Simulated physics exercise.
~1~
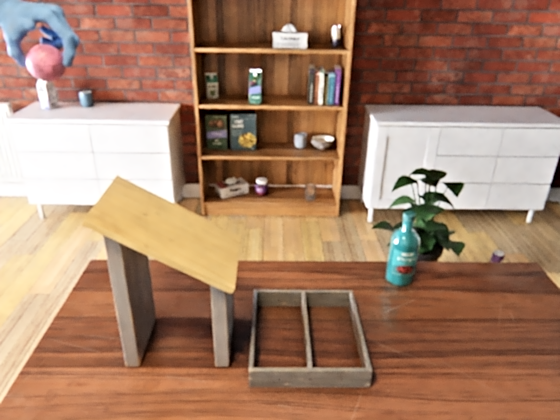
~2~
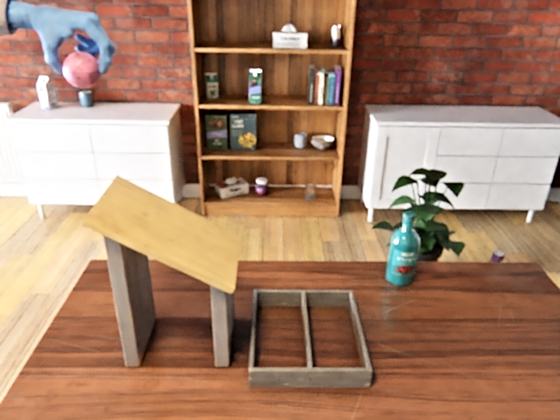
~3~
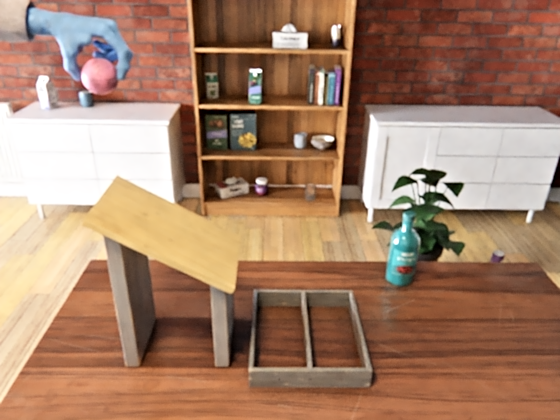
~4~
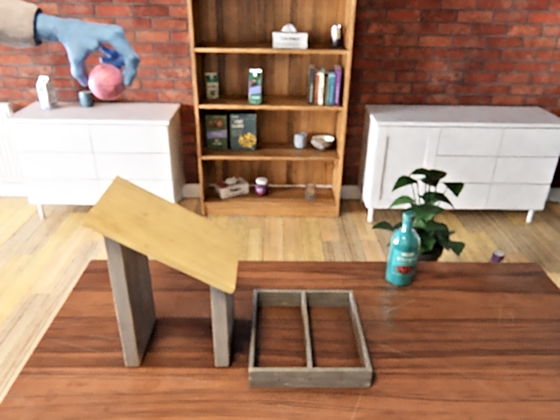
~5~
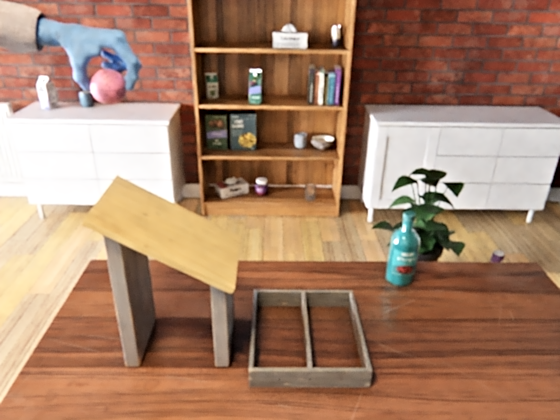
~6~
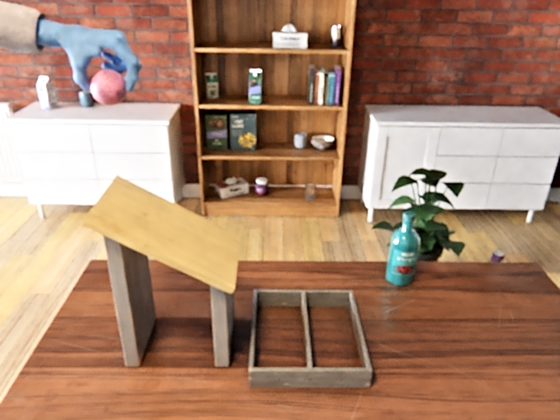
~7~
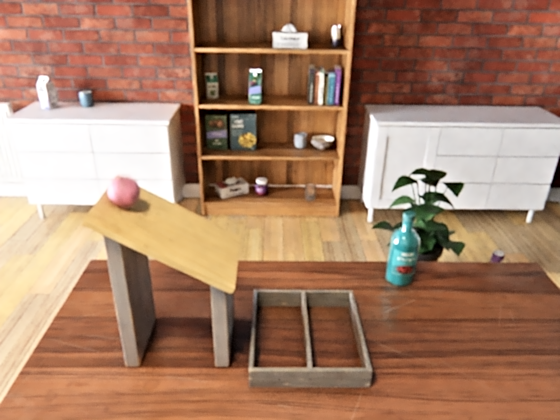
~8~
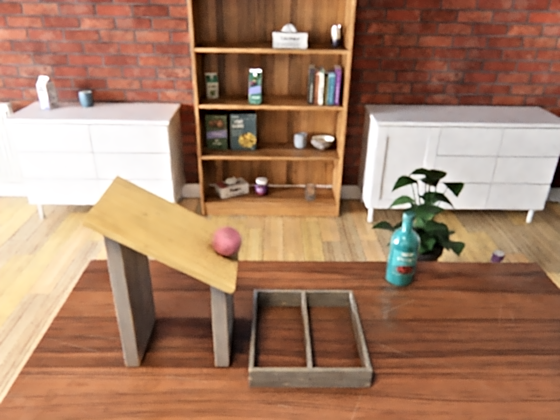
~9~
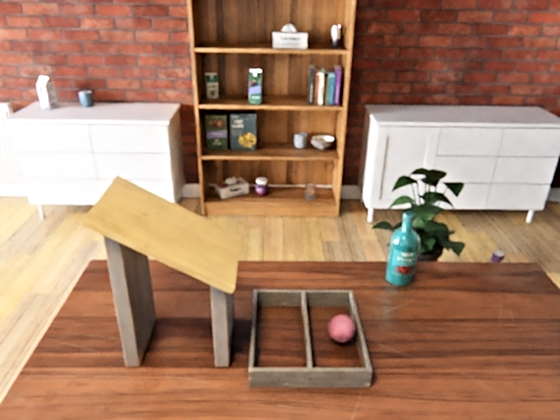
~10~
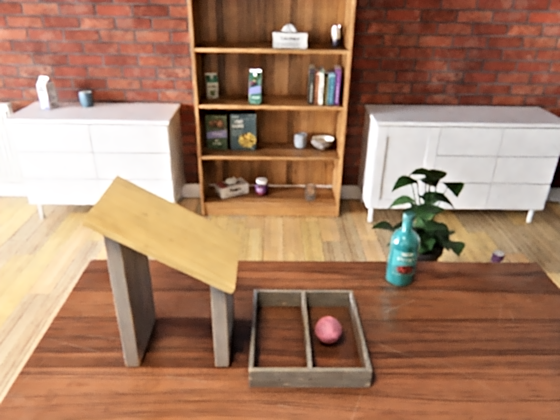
At first, a blue-gloved hand holds a pink ball at the upper left, above a tabletop with a sloping wooden board on two supports, a two-part wooden tray and a turquoise bottle near a plant. The hand carries the ball a little to the right and lowers it slightly. It then lets go and leaves the view, and the ball is at the upper end of the board. The ball rolls down the slope to the right and drops into the tray's farther bay. It shifts slightly left and ends there, while the bottle stays in place.
